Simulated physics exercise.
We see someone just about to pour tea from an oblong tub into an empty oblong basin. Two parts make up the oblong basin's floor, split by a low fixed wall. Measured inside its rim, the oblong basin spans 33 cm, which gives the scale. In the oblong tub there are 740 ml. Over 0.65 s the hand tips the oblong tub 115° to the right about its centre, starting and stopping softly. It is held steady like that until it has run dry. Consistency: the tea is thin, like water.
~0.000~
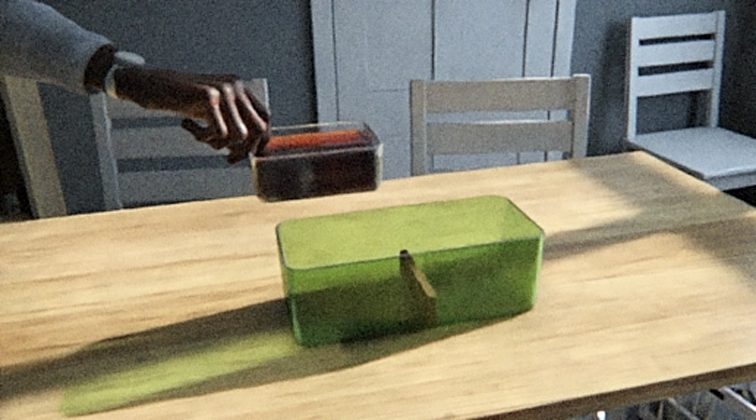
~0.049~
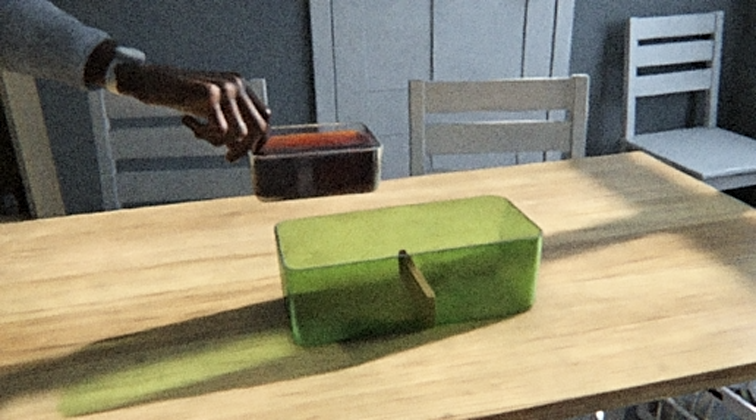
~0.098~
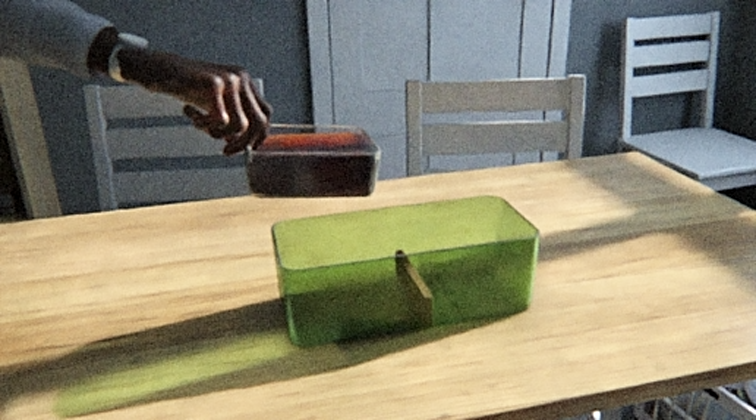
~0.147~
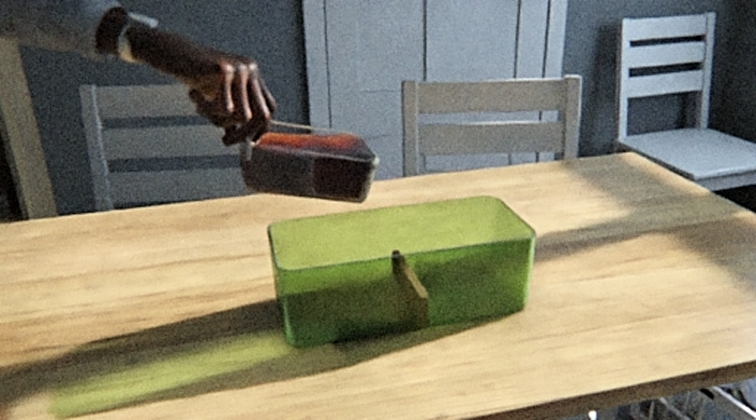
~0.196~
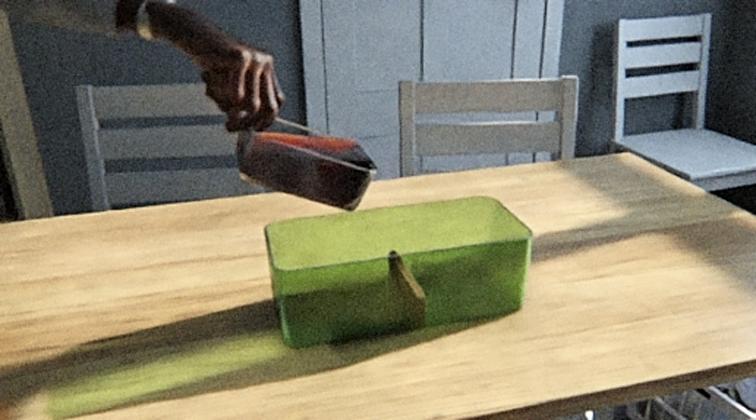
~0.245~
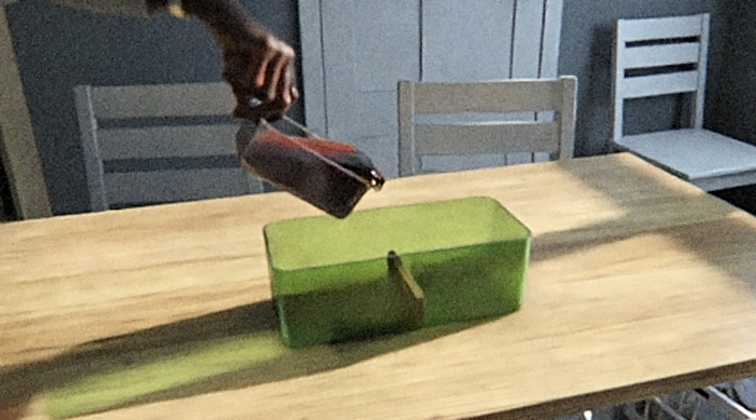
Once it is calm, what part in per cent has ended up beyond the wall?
About 37 per cent ends up there.
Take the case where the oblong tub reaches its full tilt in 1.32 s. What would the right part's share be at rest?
Estimate: Close to 60 per cent.
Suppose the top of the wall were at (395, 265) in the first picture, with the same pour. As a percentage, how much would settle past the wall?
With the wall placed like that, close to 65 per cent.
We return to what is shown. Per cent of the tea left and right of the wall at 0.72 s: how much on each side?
Around 52 on the left and around 34 on the right.
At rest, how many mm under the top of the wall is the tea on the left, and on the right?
Roughly 28 mm on the left side and roughly 30 mm on the right.
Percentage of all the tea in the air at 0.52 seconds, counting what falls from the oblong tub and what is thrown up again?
Roughly 16 %.
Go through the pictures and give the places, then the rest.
It leans 0°; its right rim is at (373, 134); the tea meets the walls at (250, 151) and (370, 139); the oblong basin's rim runs from (280, 246) to (524, 215); the wall's top is at (417, 272), in the first picture.
It leans 2°; its right rim is at (373, 136); the tea meets the walls at (250, 150) and (369, 140), in the second picture.
It leans 6°; its right rim is at (371, 141); the tea meets the walls at (247, 148) and (368, 142), in the third picture.
It leans 14°; its right rim is at (369, 149); the tea meets the walls at (245, 146) and (366, 145), in the fourth picture.
It leans 24°; its right rim is at (366, 160); the tea meets the walls at (243, 145) and (359, 152); 4 per cent is over the edge, in the fifth picture.
It leans 36°; its right rim is at (362, 173); the tea meets the walls at (240, 143) and (343, 155); 12 per cent is over the edge, in the sixth picture.
By 0.52 s the tilt is 103° and 4 per cent is still to pour, 41 is left of the wall and 36 right of it.
By 0.72 s the tilt is 115° and 0 per cent is still to pour, 51 is left of the wall and 35 right of it.
By 0.92 s the tilt is 115° and 0 per cent is still to pour, 54 is left of the wall and 37 right of it.
By 1.15 s the tilt is 115° and 0 per cent is still to pour, 54 is left of the wall and 37 right of it.
At rest 54 per cent lies left of the wall, 37 right of it and 9 outside.
